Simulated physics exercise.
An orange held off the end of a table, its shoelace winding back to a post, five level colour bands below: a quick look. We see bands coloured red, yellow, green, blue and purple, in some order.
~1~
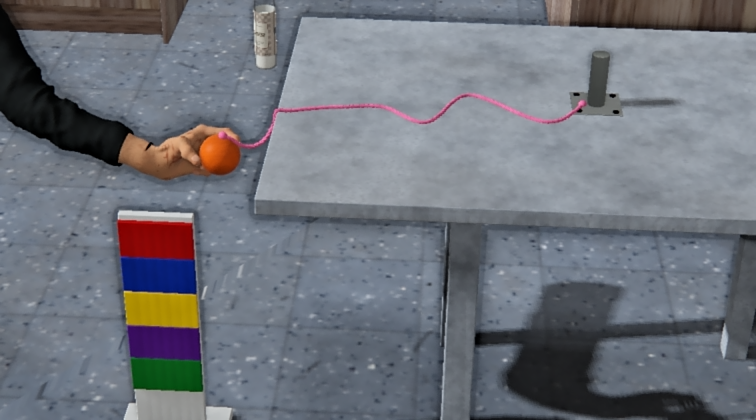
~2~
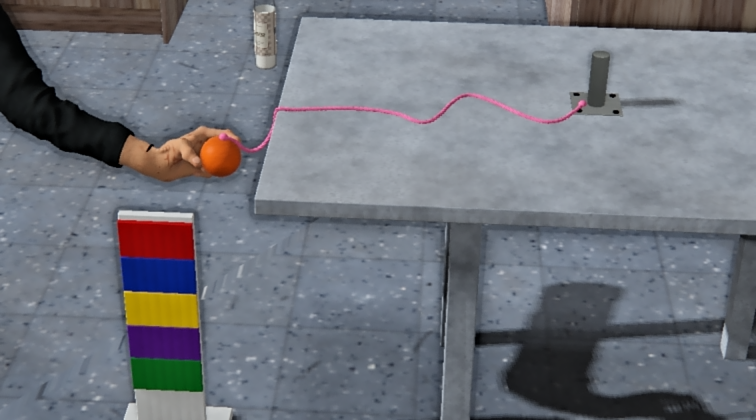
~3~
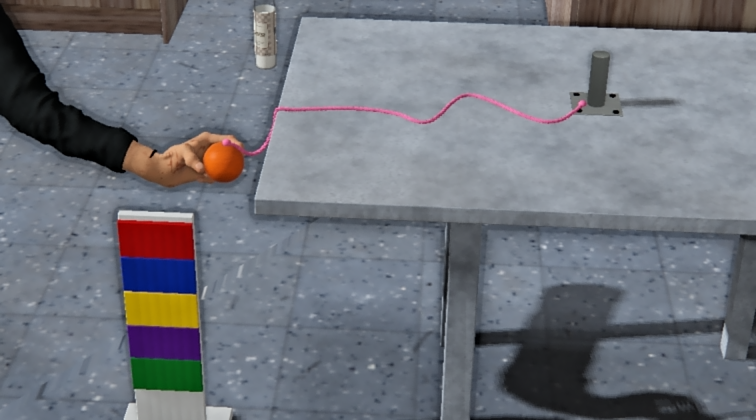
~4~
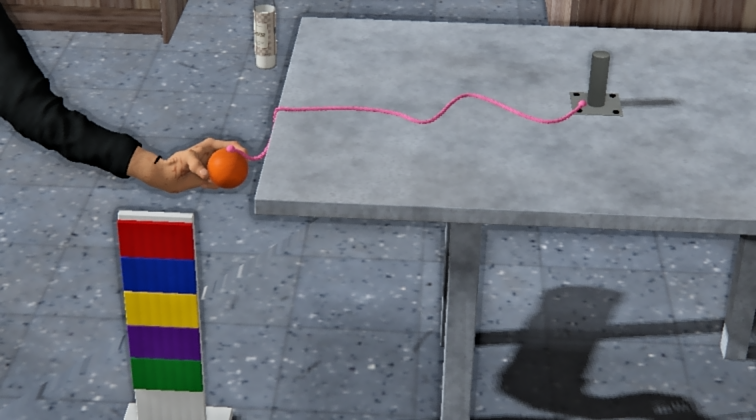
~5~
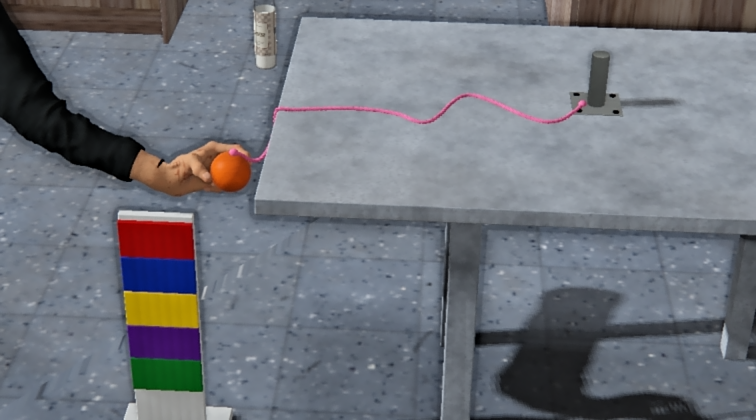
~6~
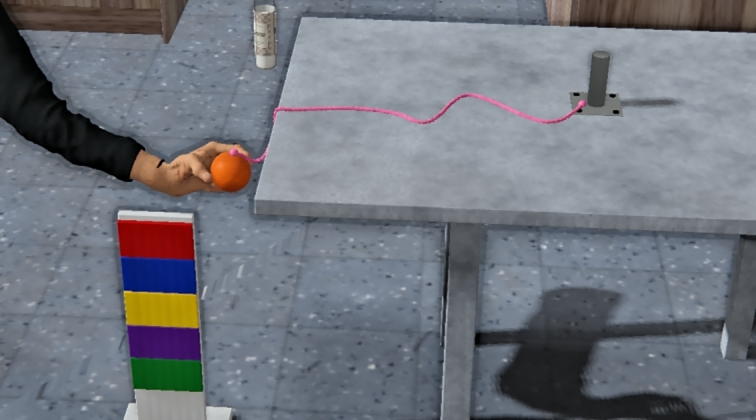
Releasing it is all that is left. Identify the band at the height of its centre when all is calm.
Its centre is at blue.
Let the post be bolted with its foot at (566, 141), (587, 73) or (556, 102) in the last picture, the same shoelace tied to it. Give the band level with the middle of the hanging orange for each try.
Result 1: Yellow. Result 2: Blue. Result 3: Yellow.
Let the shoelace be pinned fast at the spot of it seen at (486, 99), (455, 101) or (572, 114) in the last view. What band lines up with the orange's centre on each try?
Going through them one at a time, the answers are red; red; blue.
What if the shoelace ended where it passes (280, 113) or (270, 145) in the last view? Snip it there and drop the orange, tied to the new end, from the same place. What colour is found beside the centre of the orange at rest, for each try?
Try by try: Above them all; red.
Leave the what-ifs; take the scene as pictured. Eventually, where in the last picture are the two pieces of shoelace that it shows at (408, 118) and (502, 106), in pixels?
Around (330, 109); the other one around (468, 106).
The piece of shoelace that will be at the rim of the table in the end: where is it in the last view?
It is around (357, 109).
A little later, orange near (272, 253); level with red.
Next, orange near (298, 274); level with blue.
When it is over, orange near (275, 276); level with blue. The blue one.
